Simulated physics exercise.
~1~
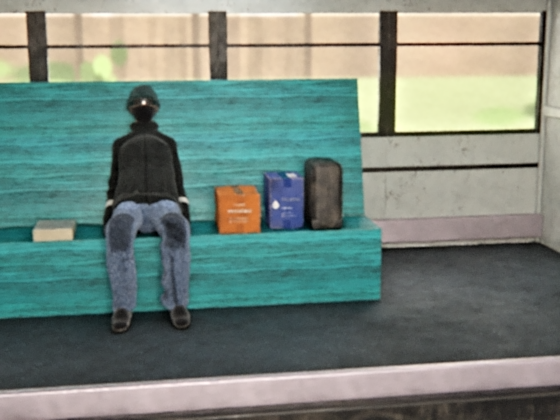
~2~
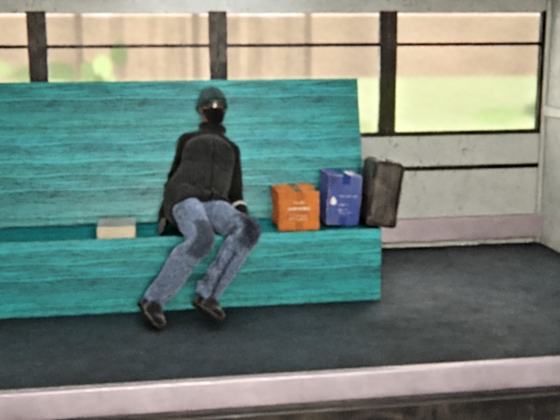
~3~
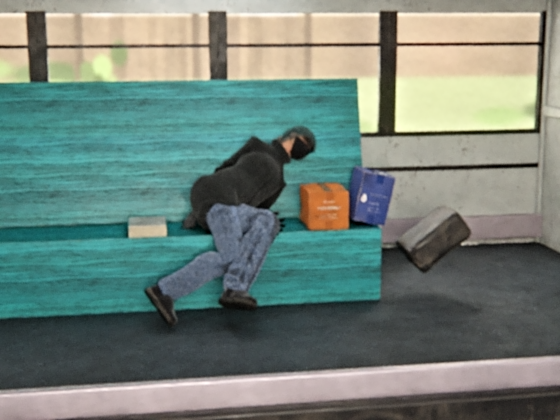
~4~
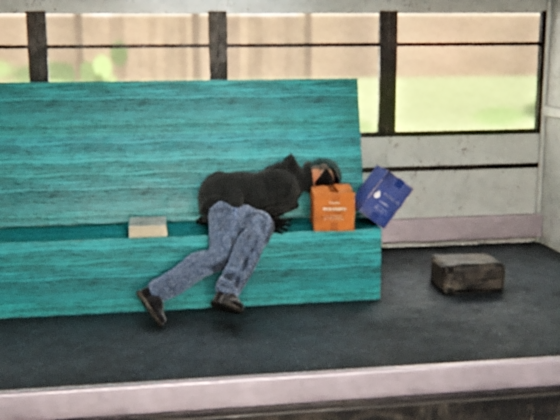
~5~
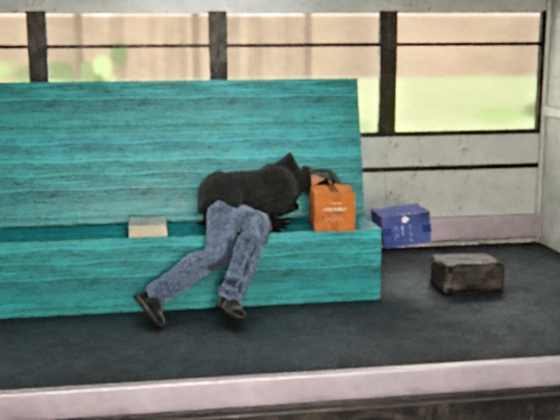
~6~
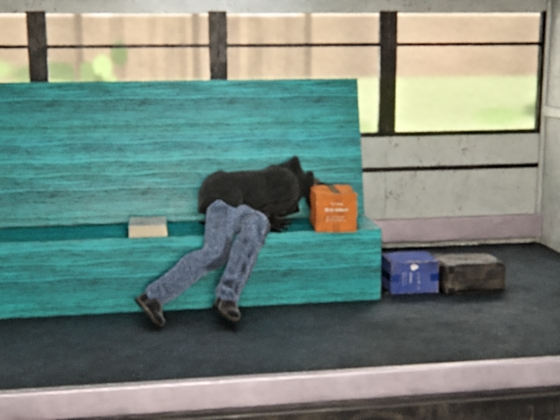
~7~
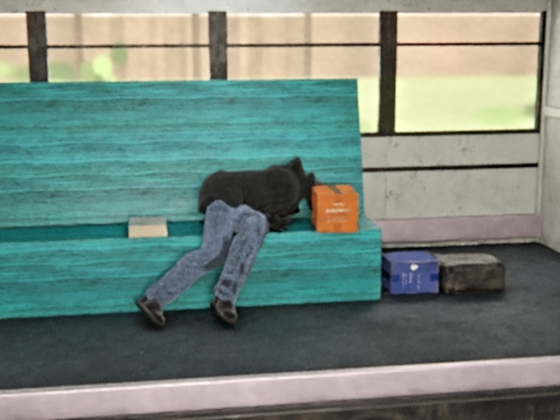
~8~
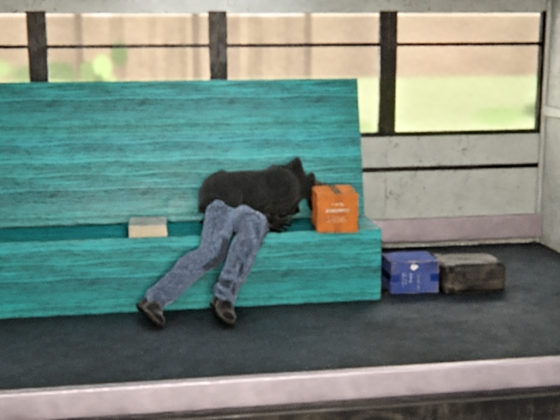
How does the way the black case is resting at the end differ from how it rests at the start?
At the start the black case stands upright on the bench, but by the end it is lying on its side on the floor.
